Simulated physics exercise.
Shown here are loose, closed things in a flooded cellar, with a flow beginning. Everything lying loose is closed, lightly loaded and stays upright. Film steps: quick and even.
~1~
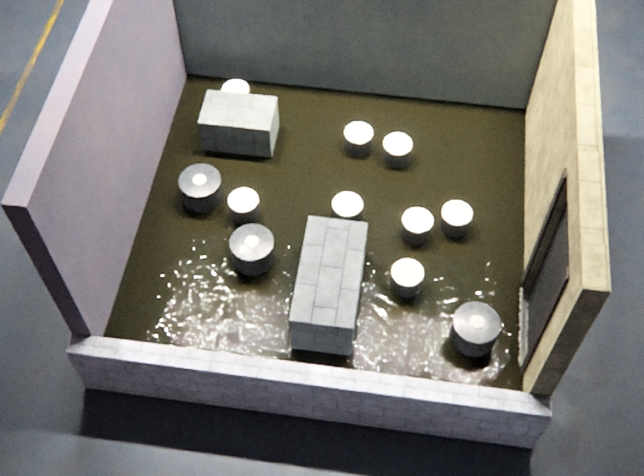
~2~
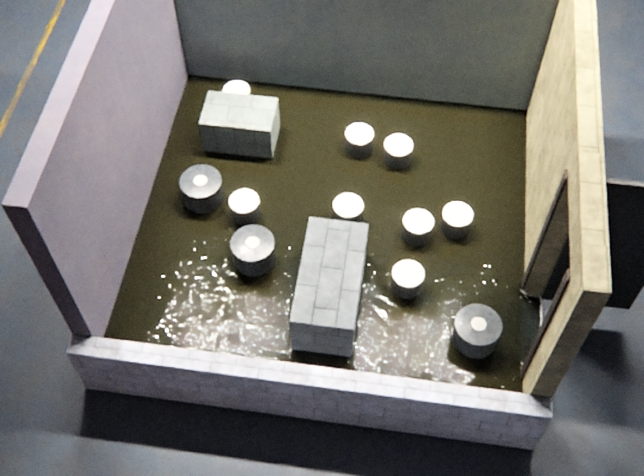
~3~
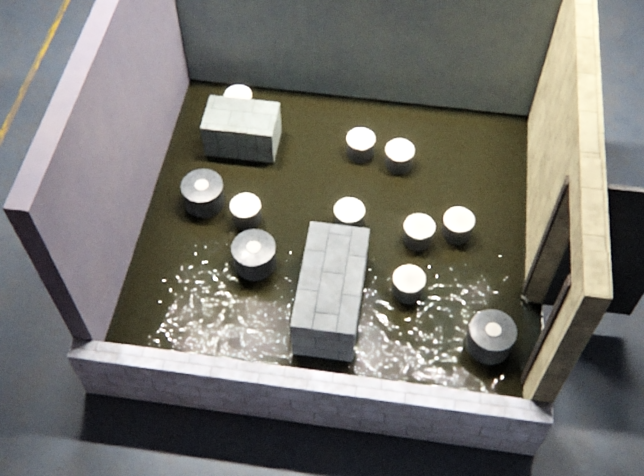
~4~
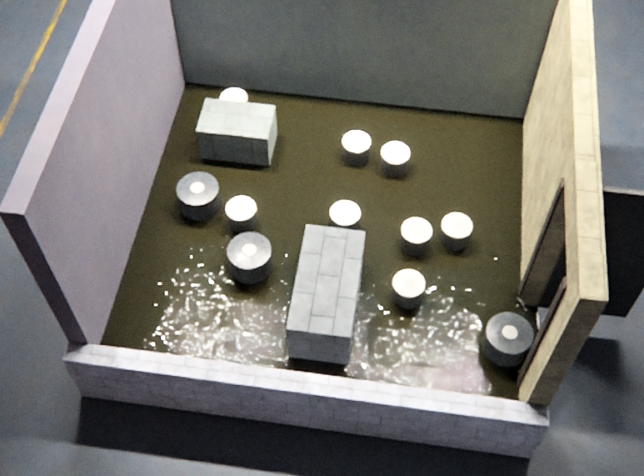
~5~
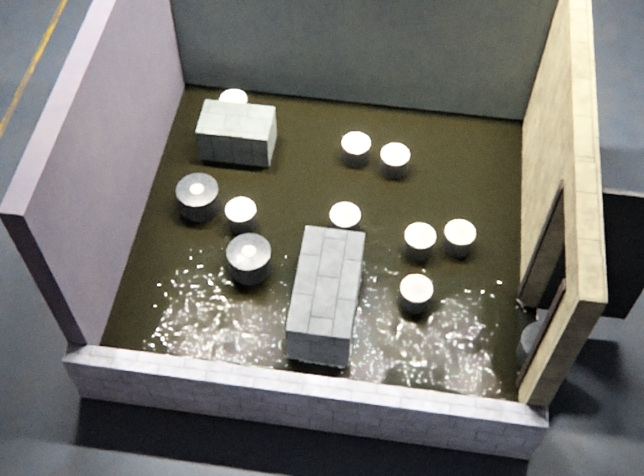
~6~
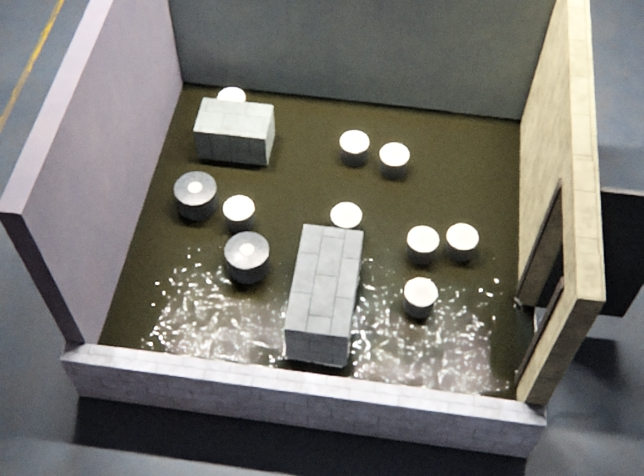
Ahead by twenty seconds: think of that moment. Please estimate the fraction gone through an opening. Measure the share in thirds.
In thirds: One to two.
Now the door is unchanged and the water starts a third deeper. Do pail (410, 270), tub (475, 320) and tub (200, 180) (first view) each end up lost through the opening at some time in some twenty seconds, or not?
Well, in turn they're removed, removed and not removed.
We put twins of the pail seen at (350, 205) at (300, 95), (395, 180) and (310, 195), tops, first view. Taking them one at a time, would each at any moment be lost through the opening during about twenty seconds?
Result list, first to last: Does not leave, leaves, leaves.
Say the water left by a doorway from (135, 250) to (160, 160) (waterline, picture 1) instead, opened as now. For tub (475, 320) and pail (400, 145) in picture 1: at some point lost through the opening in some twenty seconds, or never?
So, the first one never leaves, and the second one leaves as well.
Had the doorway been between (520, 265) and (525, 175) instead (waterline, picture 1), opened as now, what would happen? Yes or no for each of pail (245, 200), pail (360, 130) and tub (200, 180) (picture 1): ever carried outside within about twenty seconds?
Sequentially: Leaves the room, leaves the room, remains indoors.
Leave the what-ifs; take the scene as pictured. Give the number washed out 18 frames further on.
4.
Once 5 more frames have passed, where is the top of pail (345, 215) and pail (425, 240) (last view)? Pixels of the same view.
Close to (392, 247), and close to (449, 288).
A moment on, 1 of 11 are out; 10 afloat.
Next, 4 of 11 are out; 7 afloat.
Later, 5 of 11 are out; 6 afloat.
In the end, 6 of 11 are out; 5 afloat.
